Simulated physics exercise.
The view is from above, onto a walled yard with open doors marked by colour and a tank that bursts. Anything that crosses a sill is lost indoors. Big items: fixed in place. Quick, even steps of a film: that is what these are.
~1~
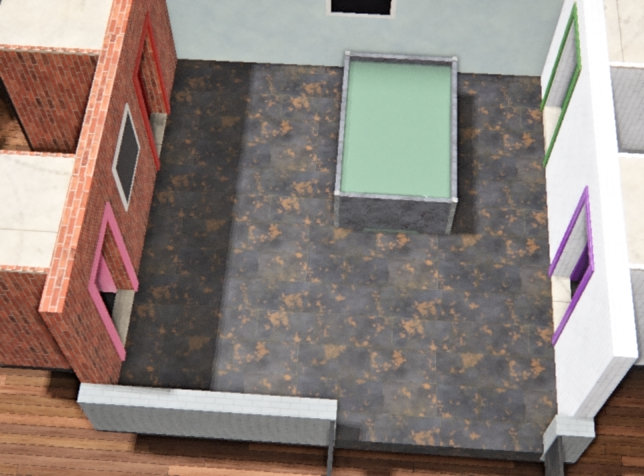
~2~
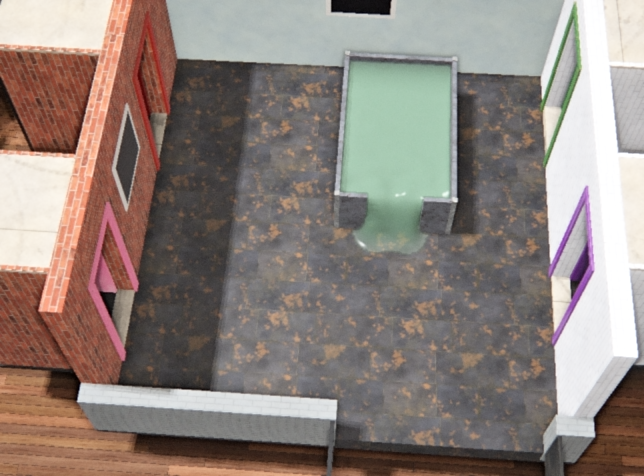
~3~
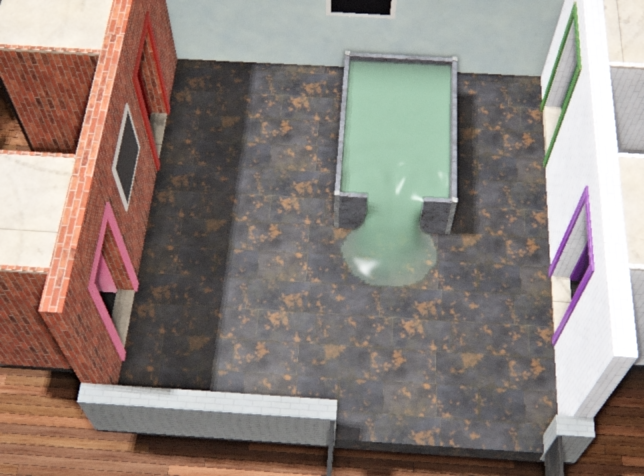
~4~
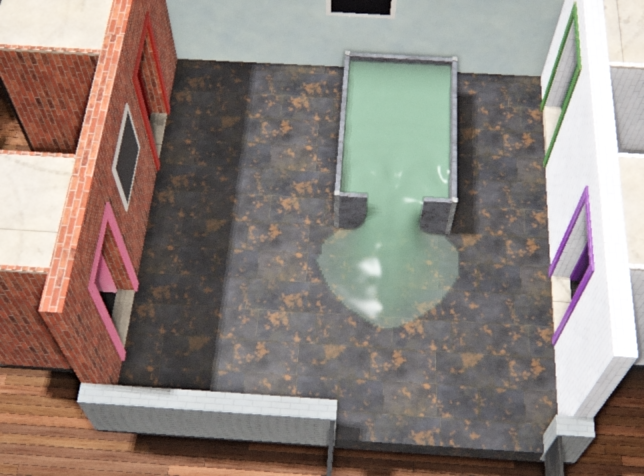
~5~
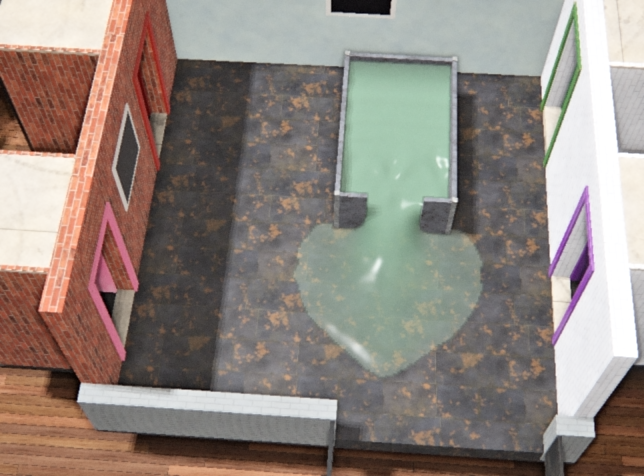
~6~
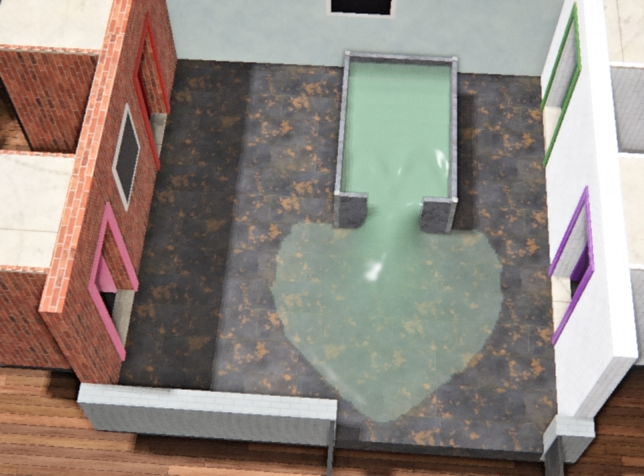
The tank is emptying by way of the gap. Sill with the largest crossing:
Pink.
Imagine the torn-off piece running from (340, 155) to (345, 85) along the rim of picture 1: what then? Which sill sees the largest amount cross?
It's the red one.
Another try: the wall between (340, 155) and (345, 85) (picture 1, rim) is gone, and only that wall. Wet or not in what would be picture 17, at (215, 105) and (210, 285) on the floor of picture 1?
Taking the two spots in turn, they are wetted and wetted.
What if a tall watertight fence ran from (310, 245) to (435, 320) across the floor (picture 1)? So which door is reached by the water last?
Answer: The pink-painted one.
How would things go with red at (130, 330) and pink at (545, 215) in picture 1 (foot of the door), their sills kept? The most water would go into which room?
Looks like it's the red-painted one.
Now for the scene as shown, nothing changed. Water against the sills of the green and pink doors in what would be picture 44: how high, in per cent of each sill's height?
Near 0 and 290 per cent, in that order.
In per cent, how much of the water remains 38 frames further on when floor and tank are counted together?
58 %.
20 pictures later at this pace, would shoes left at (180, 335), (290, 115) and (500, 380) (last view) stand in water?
First spot soaked, second not wetted, third soaked.
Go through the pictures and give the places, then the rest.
The open tank at (398, 127) is whole and still, in the first picture.
Water pours out at (393, 216) and has run to (360, 239), in the second picture.
The front is at (371, 278), out from the gap at (393, 218), in the third picture.
The front is at (387, 323), out from the gap at (393, 218), in the fourth picture.
The front is at (380, 370), out from the gap at (393, 218), in the fifth picture.
Water pours out at (393, 218) and has run to a hidden place, in the sixth picture.
A moment on, water covers 40 % of the floor; red door not reached, purple door wet at the sill, nothing in, pink door not reached, green door not reached.
Next, water covers 40 % of the floor; red door not reached, purple door a trickle in, pink door not reached, green door not reached.
Then, water covers 45 % of the floor; red door not reached, purple door a trickle in, pink door some in, green door not reached.
Later, water covers 70 % of the floor; red door wet at the sill, nothing in, purple door a trickle in, pink door some in, green door not reached.
In the end, water covers 80 % of the floor; red door wet at the sill, nothing in, purple door a trickle in, pink door a lot in, green door not reached; the pink door has let in the most.
